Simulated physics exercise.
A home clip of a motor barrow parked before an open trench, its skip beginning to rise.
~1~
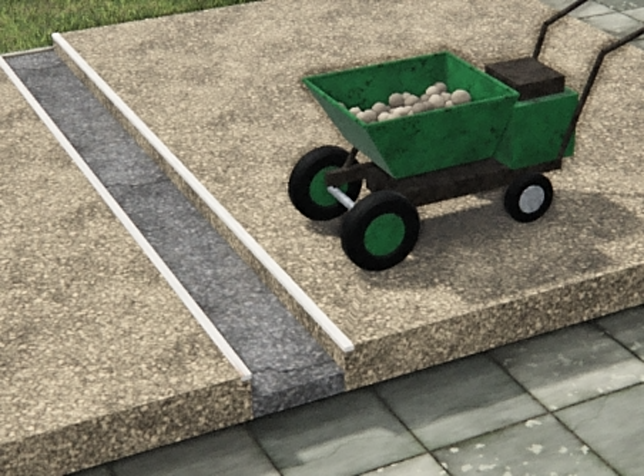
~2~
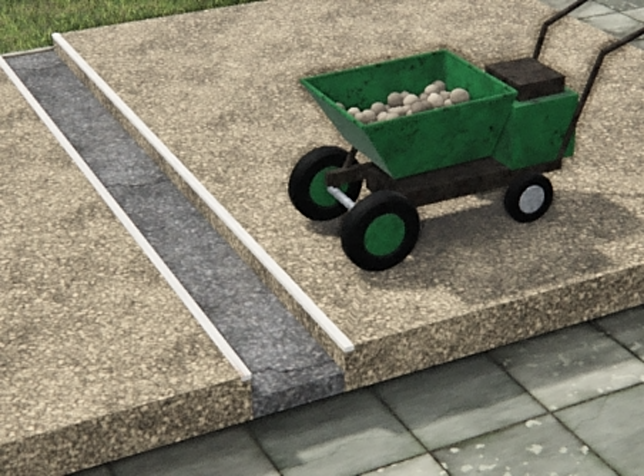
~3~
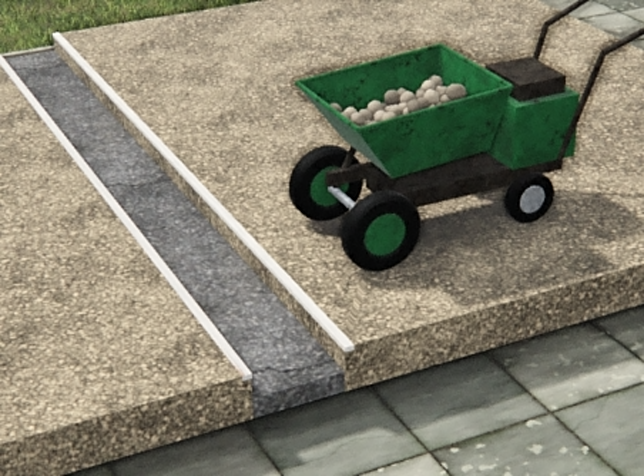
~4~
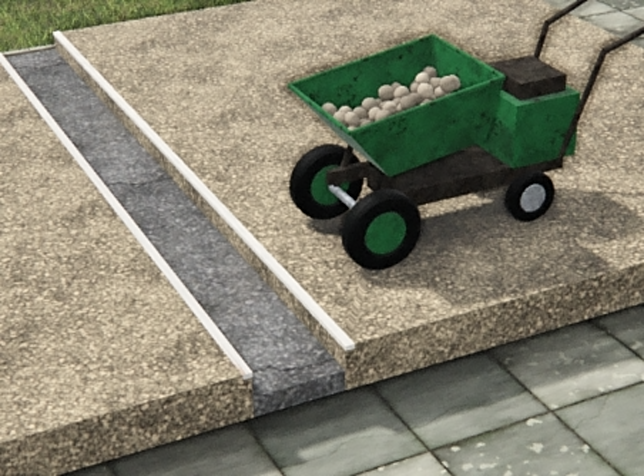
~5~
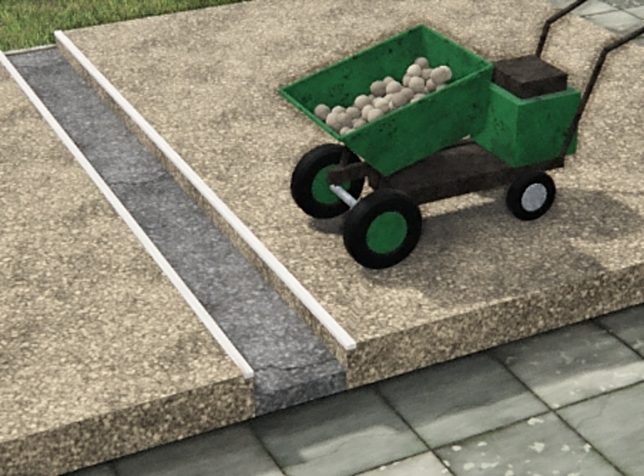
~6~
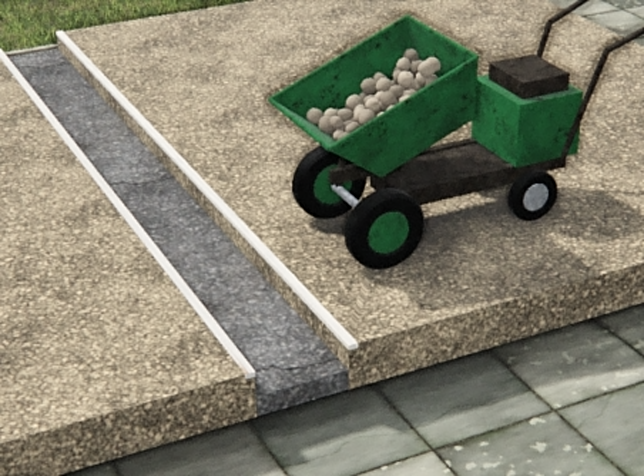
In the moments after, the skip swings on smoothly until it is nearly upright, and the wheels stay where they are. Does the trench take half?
The trench takes more than half.
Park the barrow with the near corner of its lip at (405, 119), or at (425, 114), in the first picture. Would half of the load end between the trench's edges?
The first try: Over half. The second: Most of it.
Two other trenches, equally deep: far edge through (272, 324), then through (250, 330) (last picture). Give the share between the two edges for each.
About 30 and 60 per cent.
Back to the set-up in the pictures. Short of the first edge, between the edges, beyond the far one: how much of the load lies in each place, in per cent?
Short: 0 %, between: 90 %, beyond: 10 %.
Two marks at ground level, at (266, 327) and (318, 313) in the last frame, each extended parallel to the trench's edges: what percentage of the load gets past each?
About 60 and 100 per cent.
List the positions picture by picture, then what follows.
In the first frame, lip of the skip at (366, 127), level; top of the load at (408, 113), river pebbles; first edge of the trench at (318, 313); far edge at (219, 340), the trench over half as wide as the skip, and shallow for its width.
In the second frame, lip of the skip at (364, 128), tipped barely; top of the load at (430, 117).
In the third frame, lip of the skip at (359, 130), tipped barely; top of the load at (427, 113).
In the fourth frame, lip of the skip at (350, 133), tipped a little; top of the load at (421, 108).
In the fifth frame, lip of the skip at (340, 140), tipped clearly; top of the load at (417, 85).
In the sixth frame, lip of the skip at (330, 149), tipped clearly; top of the load at (415, 92); first edge of the trench at (322, 311); far edge at (223, 337).
Soon after the last picture, skip tipped steeply; all in the skip.
A little later, skip tipped right over; most in the skip; a small part in or heaped over the trench; a stray few falling.
Later still, skip tipped right over; about a quarter in the skip; most in or heaped over the trench; a small part beyond it.
By the end, skip tipped right over; nearly all in or heaped over the trench; a small part beyond it.
